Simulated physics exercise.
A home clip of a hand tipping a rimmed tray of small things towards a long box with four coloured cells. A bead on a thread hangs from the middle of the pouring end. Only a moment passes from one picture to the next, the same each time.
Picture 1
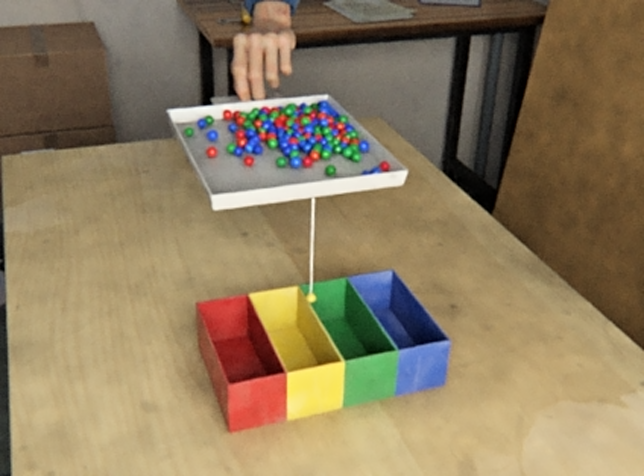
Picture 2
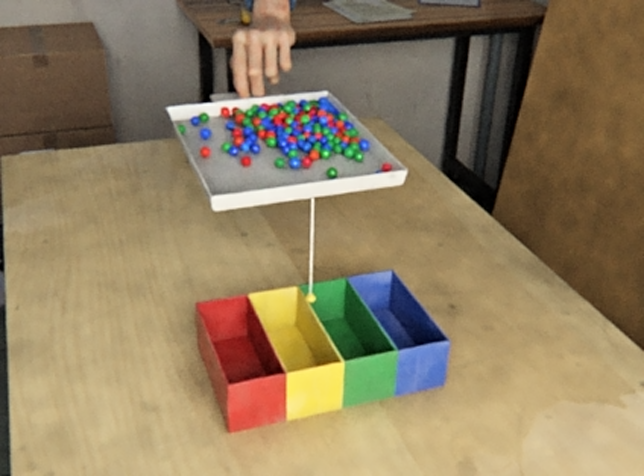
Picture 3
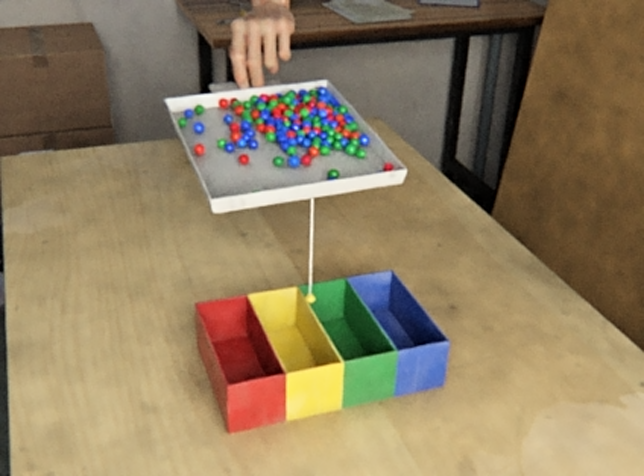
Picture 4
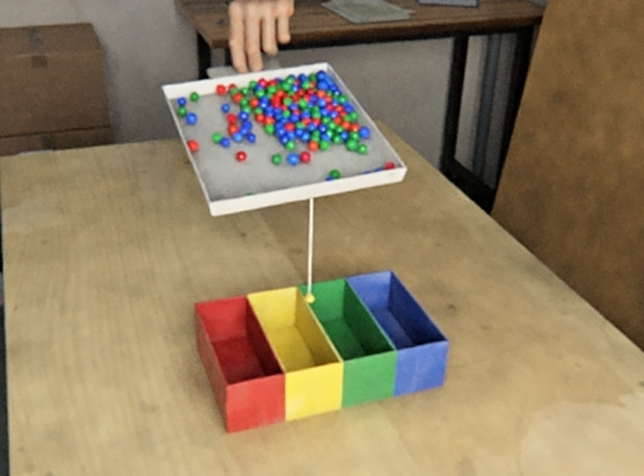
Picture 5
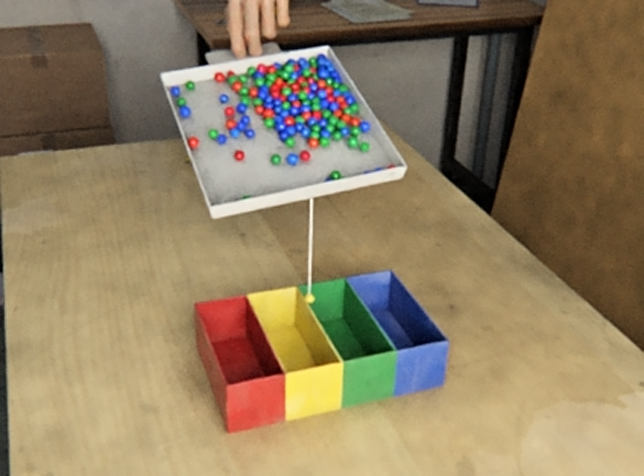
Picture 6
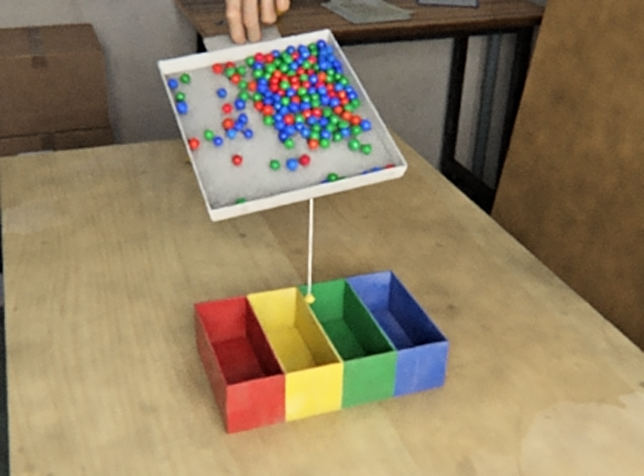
A white rimmed tray of red, blue and green beads sits above a pale wooden table, seen from slightly above by a still camera. Below it stands a long box with red, yellow, green and blue cells from left to right, and a yellow bead hangs on a thread from the tray's near edge. A hand behind raises the far side, steepening the tray, its near left corner dipping slightly as beads shift.
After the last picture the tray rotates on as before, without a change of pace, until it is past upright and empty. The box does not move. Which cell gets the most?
The red cell gets the most.
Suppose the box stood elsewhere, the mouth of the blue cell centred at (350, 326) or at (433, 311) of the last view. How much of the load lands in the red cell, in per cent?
First some 20, then 30 per cent.
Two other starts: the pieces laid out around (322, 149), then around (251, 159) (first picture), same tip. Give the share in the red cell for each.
About 60 and 60 per cent.
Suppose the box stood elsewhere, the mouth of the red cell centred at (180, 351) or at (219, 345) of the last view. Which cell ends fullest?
In turn: That yellow cell; the red one.
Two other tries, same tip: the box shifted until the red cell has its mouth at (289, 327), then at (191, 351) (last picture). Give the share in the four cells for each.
About 20 and 90 per cent.
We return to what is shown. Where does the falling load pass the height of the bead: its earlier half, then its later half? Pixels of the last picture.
Around (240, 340) and then (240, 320).
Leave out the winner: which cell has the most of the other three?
Next in line is that yellow cell.
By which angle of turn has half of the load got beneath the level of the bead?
Near 90 degrees.
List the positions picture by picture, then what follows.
Corners of the pouring end at (214, 194) and (404, 170), level; middle of the load at (296, 129), round plastic beads; bead on its thread at (311, 298); red cell at (258, 398); yellow cell at (315, 386); green cell at (370, 375); blue cell at (423, 364), in the first frame.
Corners of the pouring end at (213, 195) and (403, 169), level; middle of the load at (295, 126), a small part on the move, in the second frame.
Corners of the pouring end at (213, 198) and (403, 169), tipped barely, lowest at the left corner; middle of the load at (294, 119), about a quarter on the move, in the third frame.
Corners of the pouring end at (212, 202) and (403, 167), tipped a little, lowest at the left corner; middle of the load at (294, 108), about a quarter on the move, in the fourth frame.
Corners of the pouring end at (212, 205) and (403, 165), tipped clearly, lowest at the left corner; middle of the load at (303, 95), about half on the move, in the fifth frame.
Corners of the pouring end at (212, 209) and (403, 164), tipped clearly, lowest at the left corner; middle of the load at (302, 92), nearly all on the move; red cell at (257, 400); yellow cell at (314, 387); green cell at (369, 376); blue cell at (421, 364), in the sixth frame.
Soon after the last picture, tray tipped steeply; about two thirds on the tray; a stray few in the red cell; about a quarter falling or outside the box.
A little later, tray tipped past a quarter turn; a small part on the tray; about a third in the red cell; a small part in the yellow cell; a stray few in the green cell; about a third falling or outside the box.
Later still, tray tipped past a quarter turn; about half in the red cell; about a quarter in the yellow cell; a stray few in the green cell; about a quarter falling or outside the box.
By the end, tray tipped past a quarter turn; about half in the red cell; about a quarter in the yellow cell; a stray few in the green cell; none in the blue cell; about a quarter outside the box.
